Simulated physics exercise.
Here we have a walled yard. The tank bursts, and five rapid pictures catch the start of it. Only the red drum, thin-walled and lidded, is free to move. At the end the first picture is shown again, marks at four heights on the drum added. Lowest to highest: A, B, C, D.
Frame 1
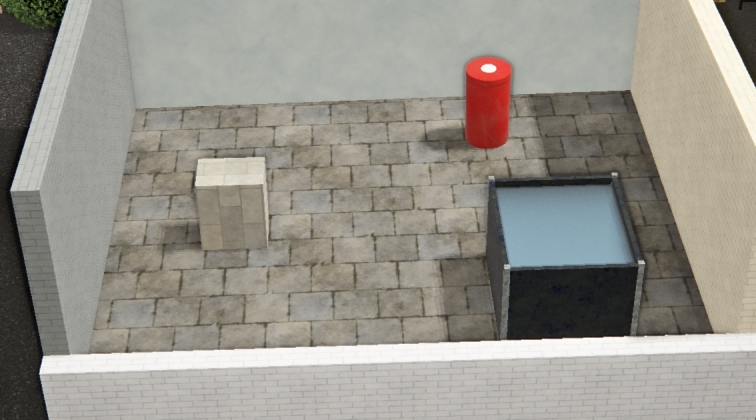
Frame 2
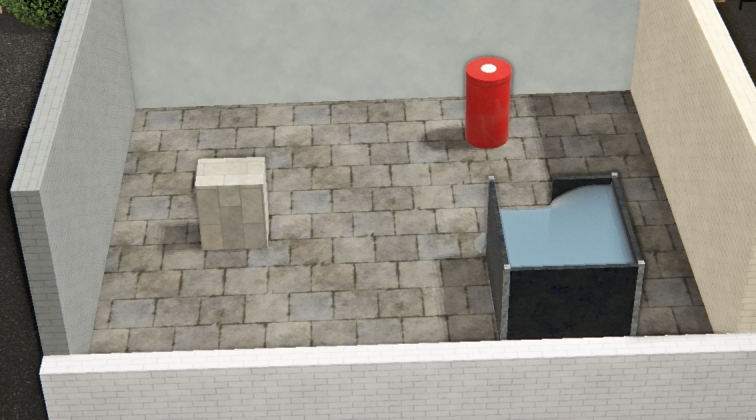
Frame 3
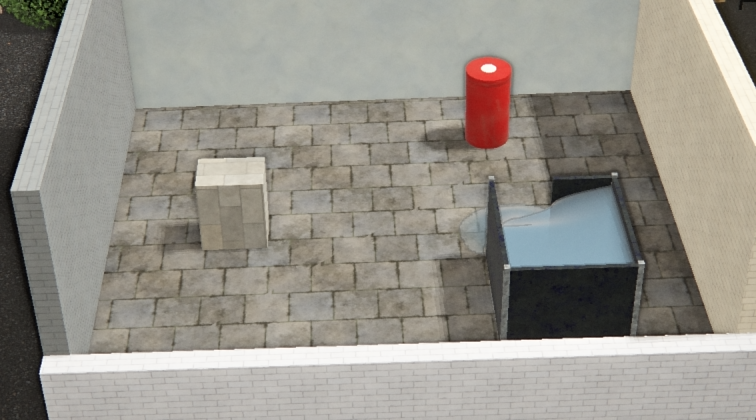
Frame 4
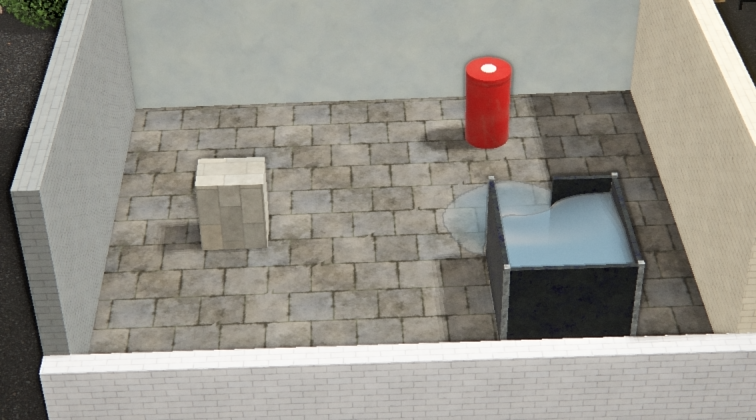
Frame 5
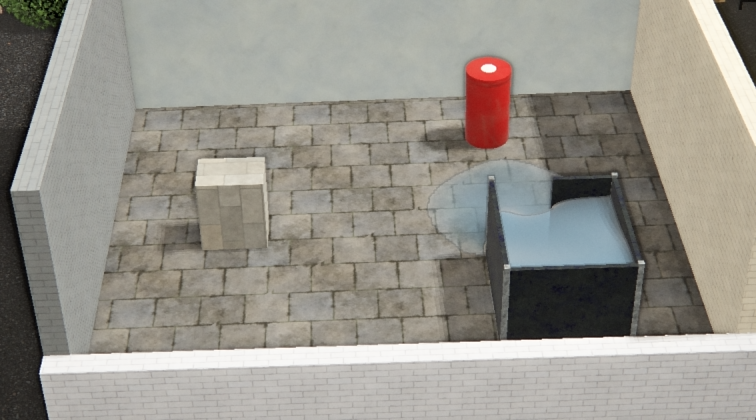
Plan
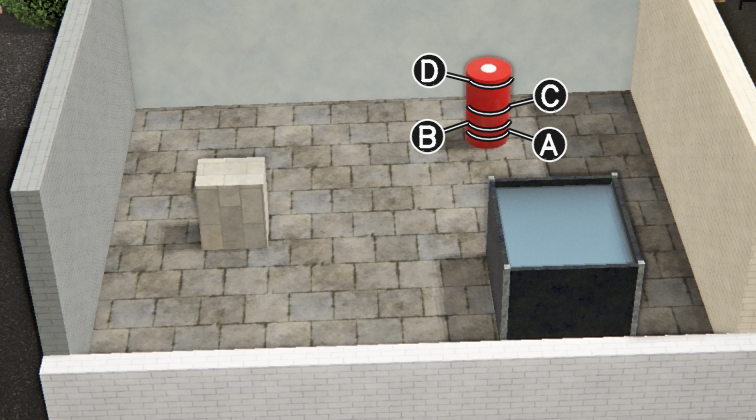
Water fills a dark, square-sided tank at the right of a walled, paved yard, then drops away at the tank's back left corner, where a gap shows. It spreads over the paving in a widening, pale sheet behind and left of the tank, while the red drum stands still.
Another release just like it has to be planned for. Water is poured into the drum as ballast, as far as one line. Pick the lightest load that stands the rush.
That is level C.
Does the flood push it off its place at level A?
Yes, that goes wrong.
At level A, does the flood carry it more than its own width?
Yes, clearly.
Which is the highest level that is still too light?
That is level B.
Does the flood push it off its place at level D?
No.
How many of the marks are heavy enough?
Two of them.
On the marked copy, A at (489, 139); B at (490, 130); C at (490, 114); D at (492, 87); from the bottom up A, B, C, D.
With A, it is pushed about 3 times its own width away.
With B, it is pushed about half its own width away.
With C, it does not move.
With D, it does not move.
